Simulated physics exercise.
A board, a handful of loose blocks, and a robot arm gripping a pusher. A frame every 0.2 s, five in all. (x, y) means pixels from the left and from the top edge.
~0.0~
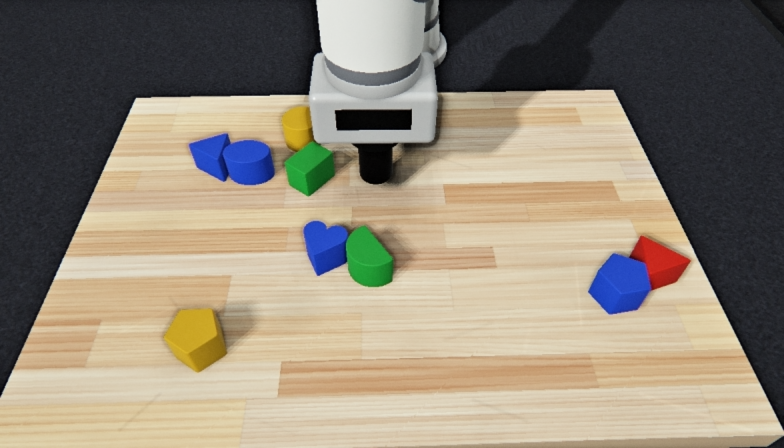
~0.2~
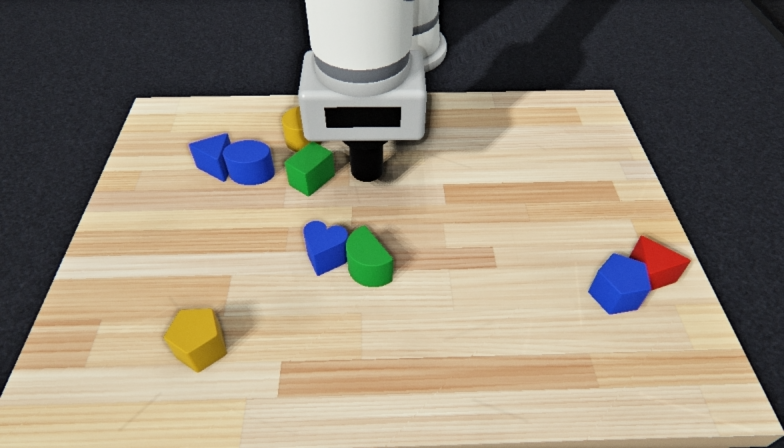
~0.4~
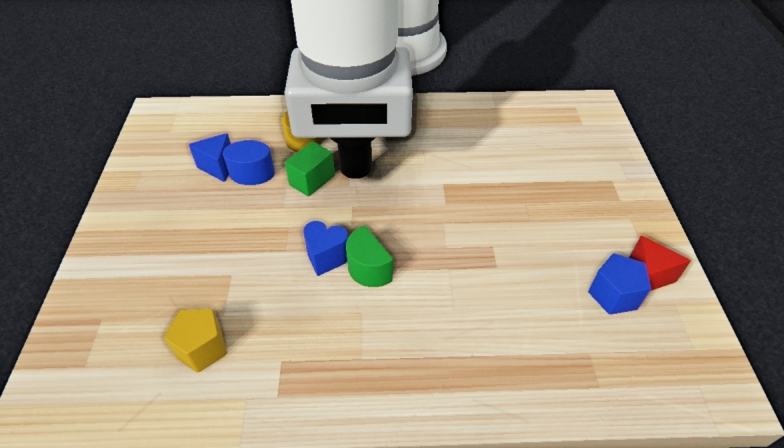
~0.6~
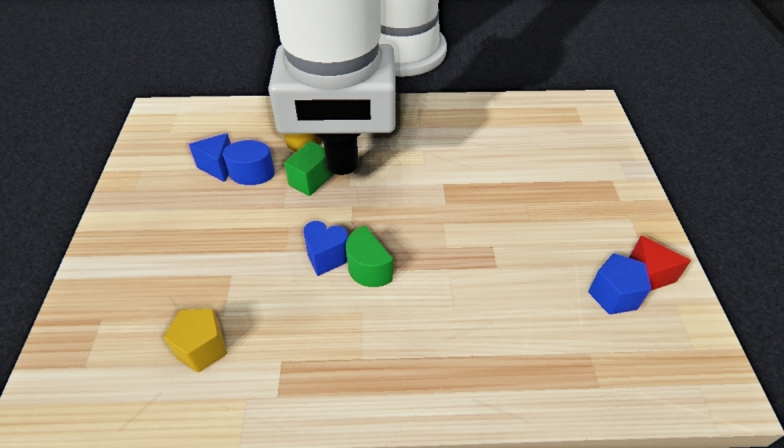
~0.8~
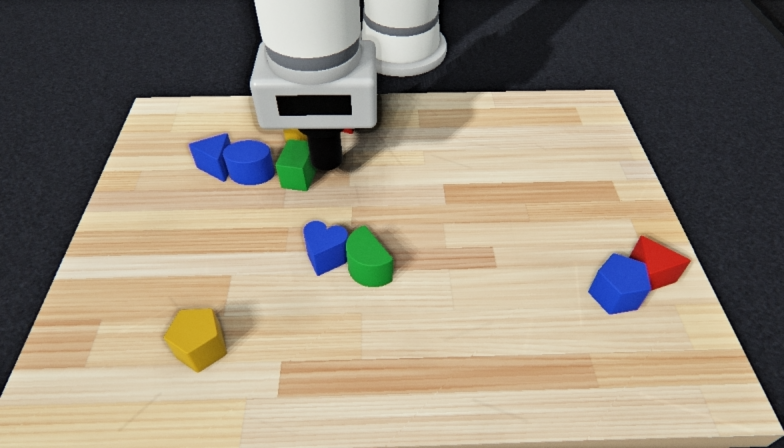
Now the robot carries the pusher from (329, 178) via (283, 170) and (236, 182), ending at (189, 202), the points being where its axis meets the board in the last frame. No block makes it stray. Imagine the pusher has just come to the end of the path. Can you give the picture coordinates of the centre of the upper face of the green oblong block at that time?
The point I'd pick in the picture is (150, 173).
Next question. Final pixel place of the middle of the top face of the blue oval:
The centre of its top will be at (115, 166).
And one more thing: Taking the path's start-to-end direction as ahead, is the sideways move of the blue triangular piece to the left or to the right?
Well, taking the path from its start to its end as straight ahead, the blue triangular piece moves to the right.
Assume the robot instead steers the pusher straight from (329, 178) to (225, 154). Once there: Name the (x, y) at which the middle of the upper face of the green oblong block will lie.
The answer is (187, 140).
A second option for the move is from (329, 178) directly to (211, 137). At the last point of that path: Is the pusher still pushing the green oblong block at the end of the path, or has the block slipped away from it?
The green oblong block slips off.
The first path, step by step. One third of the way, pusher at (279, 153); blue triangular piece at (180, 145), turned 40° clockwise; blue oval at (209, 152), turned 25° anticlockwise; green oblong block at (248, 147).
Two thirds of the way, pusher at (229, 166); blue triangular piece at (156, 141), turned 65° clockwise; blue oval at (157, 161), turned 20° anticlockwise; green oblong block at (197, 158).
At the end, pusher at (182, 185); blue triangular piece at (155, 141), turned 70° clockwise; blue oval at (115, 166); green oblong block at (150, 173), turned 20° clockwise; yellow disc in place.
